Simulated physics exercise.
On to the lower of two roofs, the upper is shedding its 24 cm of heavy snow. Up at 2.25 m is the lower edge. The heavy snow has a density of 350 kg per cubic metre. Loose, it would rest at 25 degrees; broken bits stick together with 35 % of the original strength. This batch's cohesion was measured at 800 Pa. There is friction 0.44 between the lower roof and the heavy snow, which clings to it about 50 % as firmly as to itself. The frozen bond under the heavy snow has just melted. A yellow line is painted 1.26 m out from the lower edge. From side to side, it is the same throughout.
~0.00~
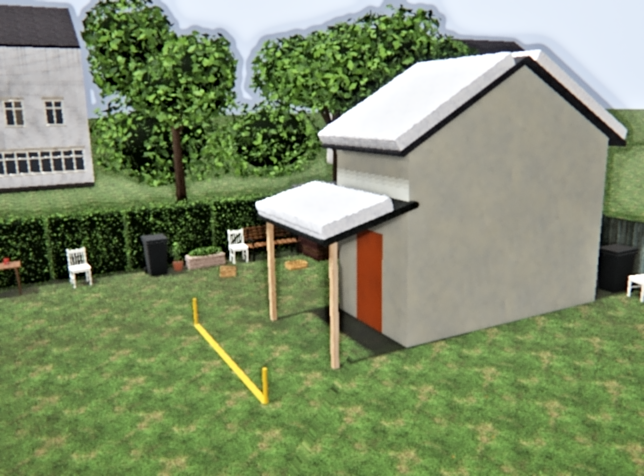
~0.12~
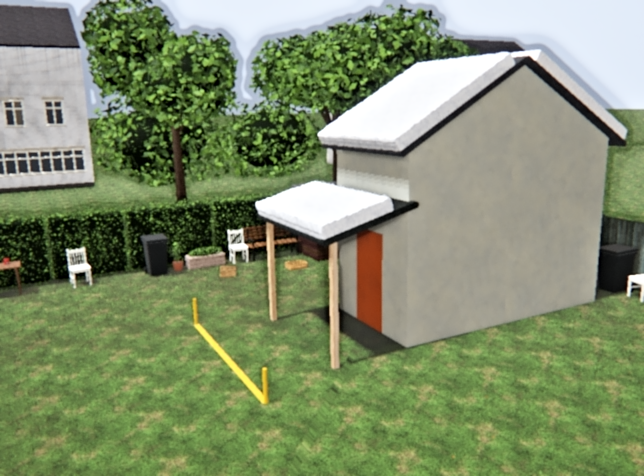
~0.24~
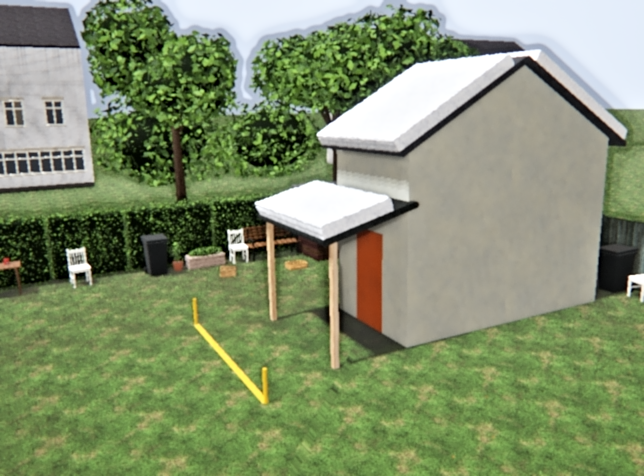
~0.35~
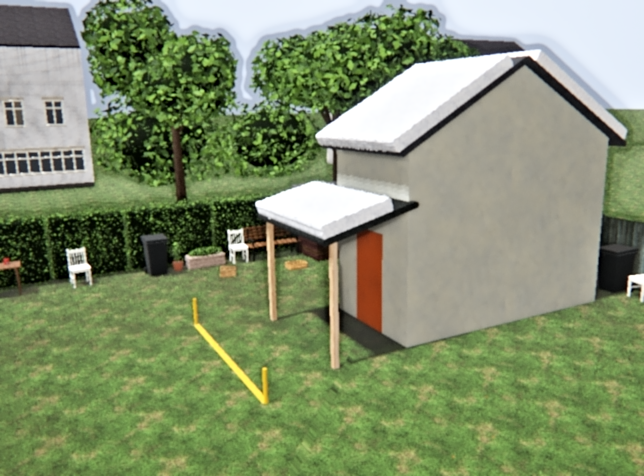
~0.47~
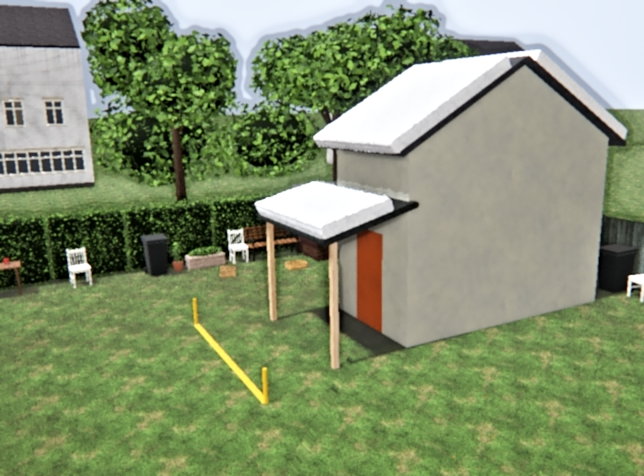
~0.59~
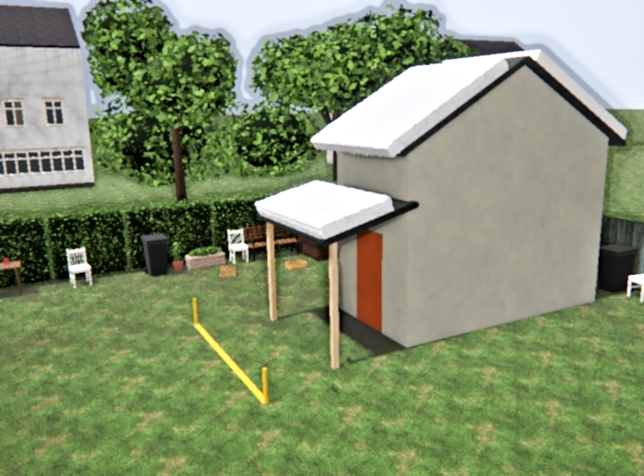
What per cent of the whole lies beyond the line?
Roughly 11 %.
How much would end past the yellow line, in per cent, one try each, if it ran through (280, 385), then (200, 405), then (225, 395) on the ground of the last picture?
In turn about 25 %, 0 %, 4 %.
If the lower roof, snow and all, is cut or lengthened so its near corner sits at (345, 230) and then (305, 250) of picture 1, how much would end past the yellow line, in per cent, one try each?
Close to 25 % on the first try, close to 6 % on the next.
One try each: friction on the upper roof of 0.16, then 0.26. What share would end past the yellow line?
Respectively 40 percent and 25 percent.
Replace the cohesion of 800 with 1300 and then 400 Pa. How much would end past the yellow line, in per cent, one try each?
1 in a hundred, followed by 35 in a hundred.
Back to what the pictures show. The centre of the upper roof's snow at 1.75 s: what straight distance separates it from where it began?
I'd say close to 1.8 m.
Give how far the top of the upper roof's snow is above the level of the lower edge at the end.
It ends up some 0.9 m higher than the lower edge.
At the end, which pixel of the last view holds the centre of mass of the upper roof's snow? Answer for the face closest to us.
(309, 311), roughly.
By 1.12 s, none is below the lower edge and 0 % is past the line.
By 1.75 s, none is below the lower edge and 0 % is past the line.
By 2.37 s, none is below the lower edge and 0 % is past the line.
By 3.00 s, 34 % is below the lower edge and 3 % is past the line.
By 6.00 s, at the end, 49 % is below the lower edge and 11 % is past the line.
